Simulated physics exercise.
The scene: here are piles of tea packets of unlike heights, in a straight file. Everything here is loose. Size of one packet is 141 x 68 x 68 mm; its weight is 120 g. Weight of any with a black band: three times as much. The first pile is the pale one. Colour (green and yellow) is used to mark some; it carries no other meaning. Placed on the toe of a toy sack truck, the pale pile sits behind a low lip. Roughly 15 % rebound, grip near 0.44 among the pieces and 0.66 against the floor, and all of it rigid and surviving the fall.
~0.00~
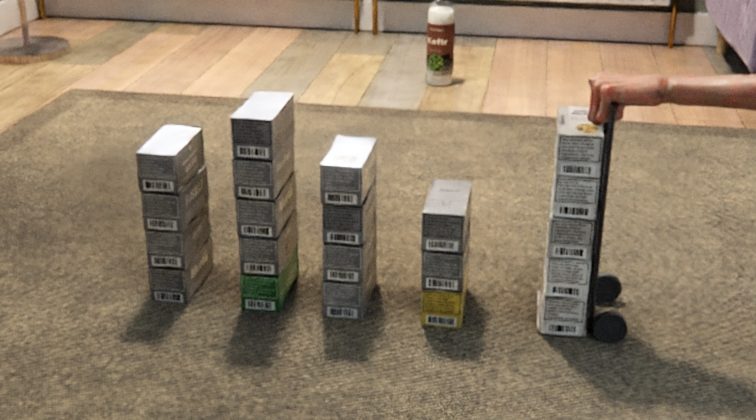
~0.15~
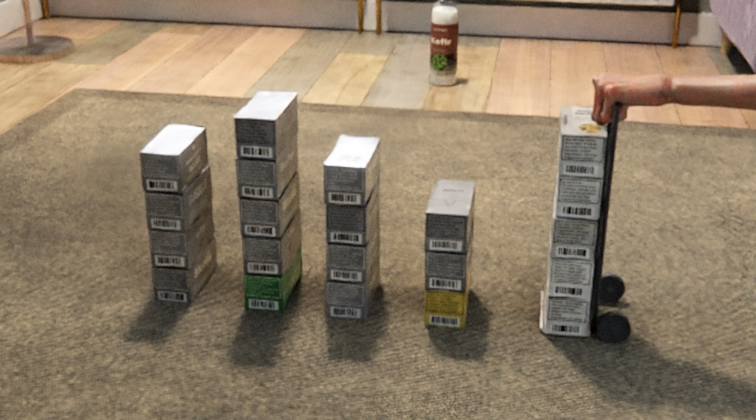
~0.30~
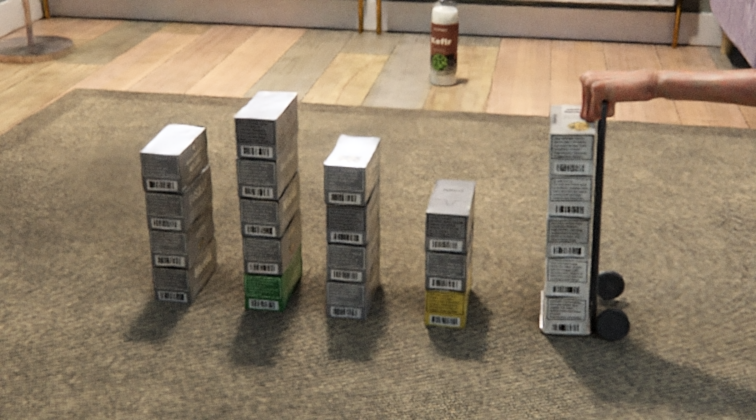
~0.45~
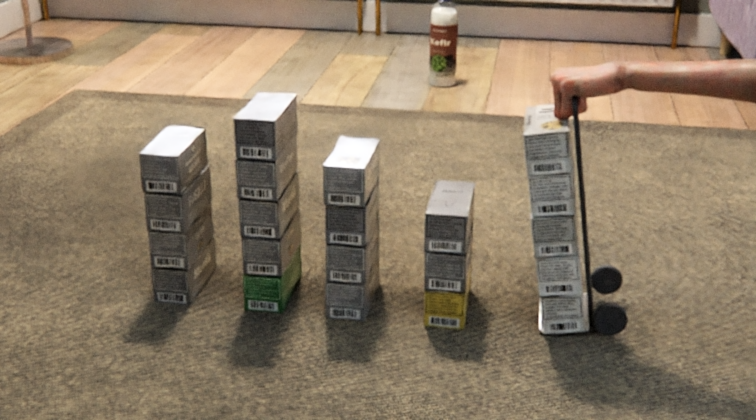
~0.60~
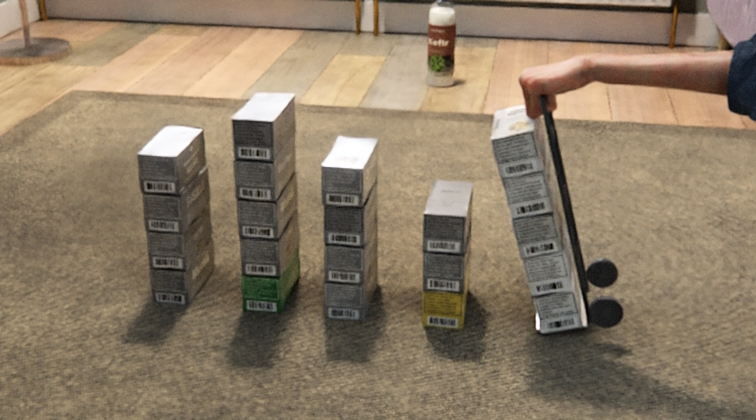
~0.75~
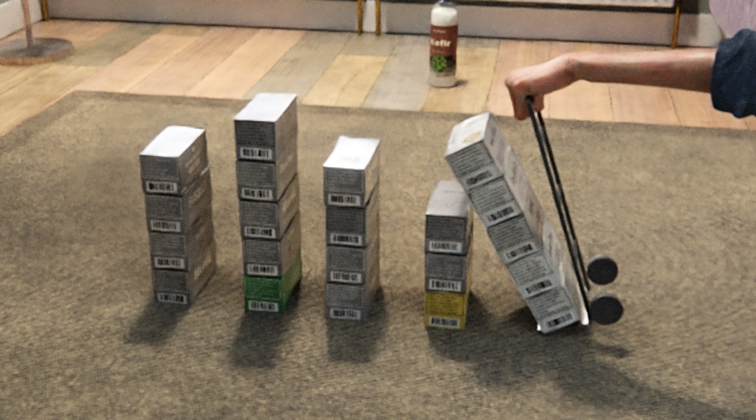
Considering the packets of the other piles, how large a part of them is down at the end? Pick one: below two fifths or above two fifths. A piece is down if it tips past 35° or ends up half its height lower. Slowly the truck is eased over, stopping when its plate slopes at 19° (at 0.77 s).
Above two fifths.
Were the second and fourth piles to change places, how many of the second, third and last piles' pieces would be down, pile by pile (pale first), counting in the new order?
After the swap, the second pile would have 5 down, the third 4 and the last 4.
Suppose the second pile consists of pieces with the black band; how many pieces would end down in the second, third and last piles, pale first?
Result: Second pile 0, third pile 0, last pile 0.
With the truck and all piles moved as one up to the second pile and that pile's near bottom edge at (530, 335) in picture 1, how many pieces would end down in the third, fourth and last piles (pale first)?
Count of fallen pieces - third: 0; fourth: 0; last: 0.
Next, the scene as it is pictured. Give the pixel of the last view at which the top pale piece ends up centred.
End position: Near (321, 238) px.
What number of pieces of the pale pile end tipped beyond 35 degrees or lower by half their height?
The total comes to 5.
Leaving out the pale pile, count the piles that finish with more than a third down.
Total count: 4.
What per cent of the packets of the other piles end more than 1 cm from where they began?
The shifted ones make up 95 per cent.
After 0.96 s, 3 of the pale pile down; none of the 16 other packets down, 4 disturbed; yellow packet 12° from how it stood.
After 1.38 s, 5 of the pale pile down; 2 of the 16 other packets down; green packet 7° from how it stood.
After 1.74 s, 5 of the pale pile down; 11 of the 16 other packets down; green packet 38° from how it stood.
After 2.00 s, 5 of the pale pile down; 15 of the 16 other packets down; green packet 43° from how it stood.
In the end (2.9 s), 5 of the pale pile down; 15 of the 16 other packets down; green packet 43° from how it stood; yellow packet unmoved. That is 94 per cent. From the last view, middles, green packet near (255, 267), yellow packet near (447, 290).
